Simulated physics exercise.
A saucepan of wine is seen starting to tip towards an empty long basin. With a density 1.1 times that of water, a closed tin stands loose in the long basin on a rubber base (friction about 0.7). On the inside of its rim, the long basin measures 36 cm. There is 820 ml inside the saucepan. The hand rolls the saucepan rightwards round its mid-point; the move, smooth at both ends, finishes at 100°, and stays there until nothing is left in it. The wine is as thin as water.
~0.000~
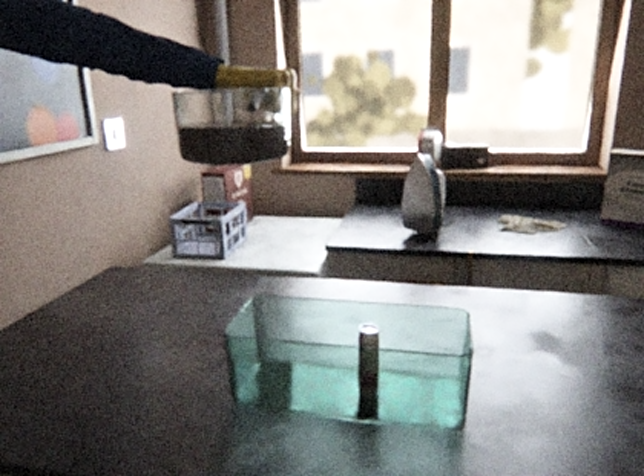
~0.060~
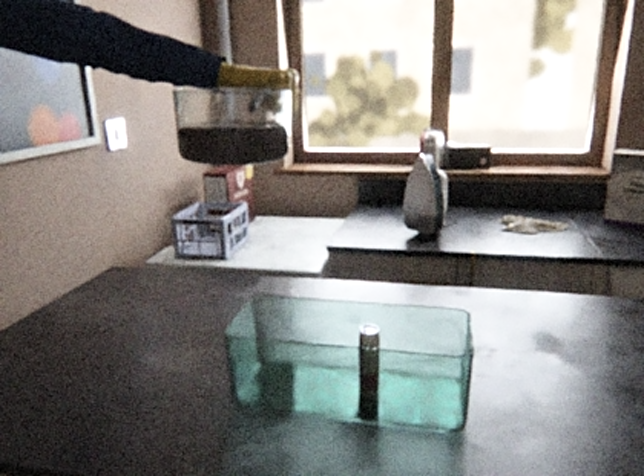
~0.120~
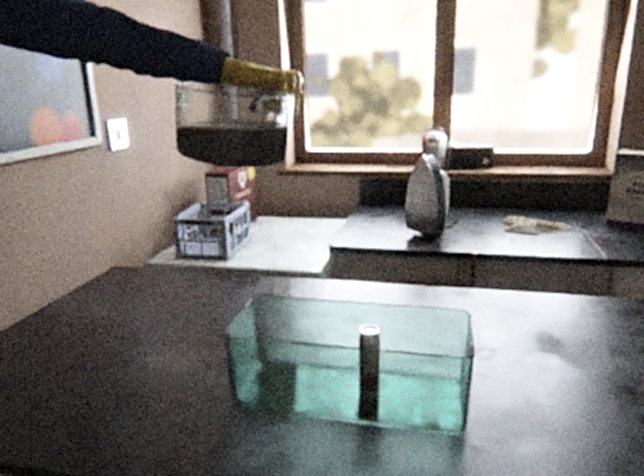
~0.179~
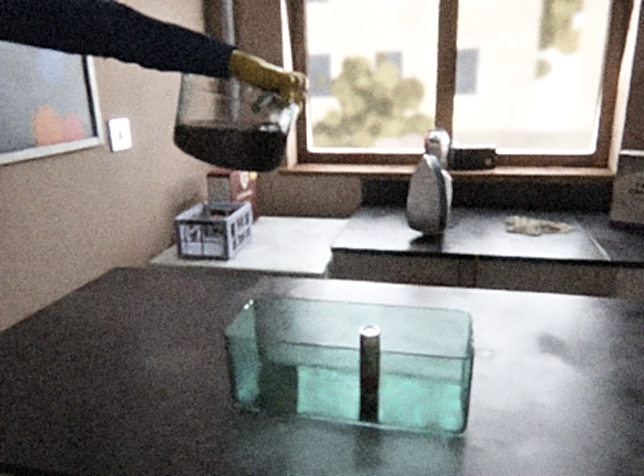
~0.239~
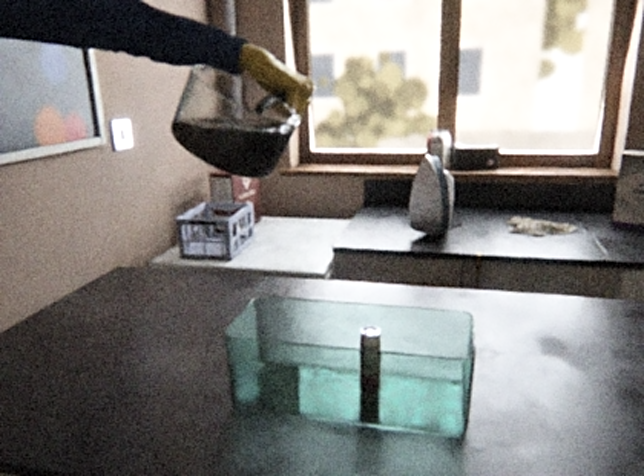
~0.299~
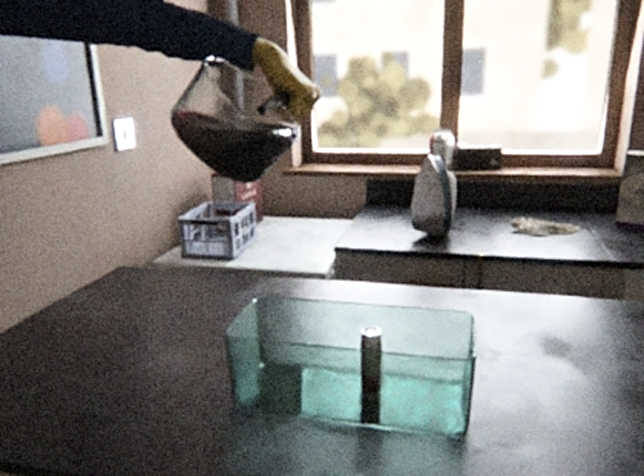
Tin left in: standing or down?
It keels over.
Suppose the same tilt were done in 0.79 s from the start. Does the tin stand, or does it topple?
The tin tips over.
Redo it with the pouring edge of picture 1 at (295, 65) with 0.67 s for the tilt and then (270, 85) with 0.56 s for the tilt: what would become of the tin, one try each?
Try 1: Tipped over; try 2: Still standing.
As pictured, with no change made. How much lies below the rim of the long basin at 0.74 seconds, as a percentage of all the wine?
Near 62 in a hundred.
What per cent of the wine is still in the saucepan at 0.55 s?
Some 38 per cent.
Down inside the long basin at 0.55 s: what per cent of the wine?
I'd estimate some 2 percent of the liquid.
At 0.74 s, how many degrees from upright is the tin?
The tilt comes to near 0°.
After 0.55 s the tilt is 95° and 38 per cent is still to pour; the tin stands where it began.
After 0.74 s the tilt is 100° and 14 per cent is still to pour; the tin stands 1 cm from where it began.
After 0.94 s the tilt is 100° and 3 per cent is still to pour; the tin leans 29°.
After 1.15 s the tilt is 100° and 1 per cent is still to pour; the tin lies on its side.
In the end the tin lies on its side.
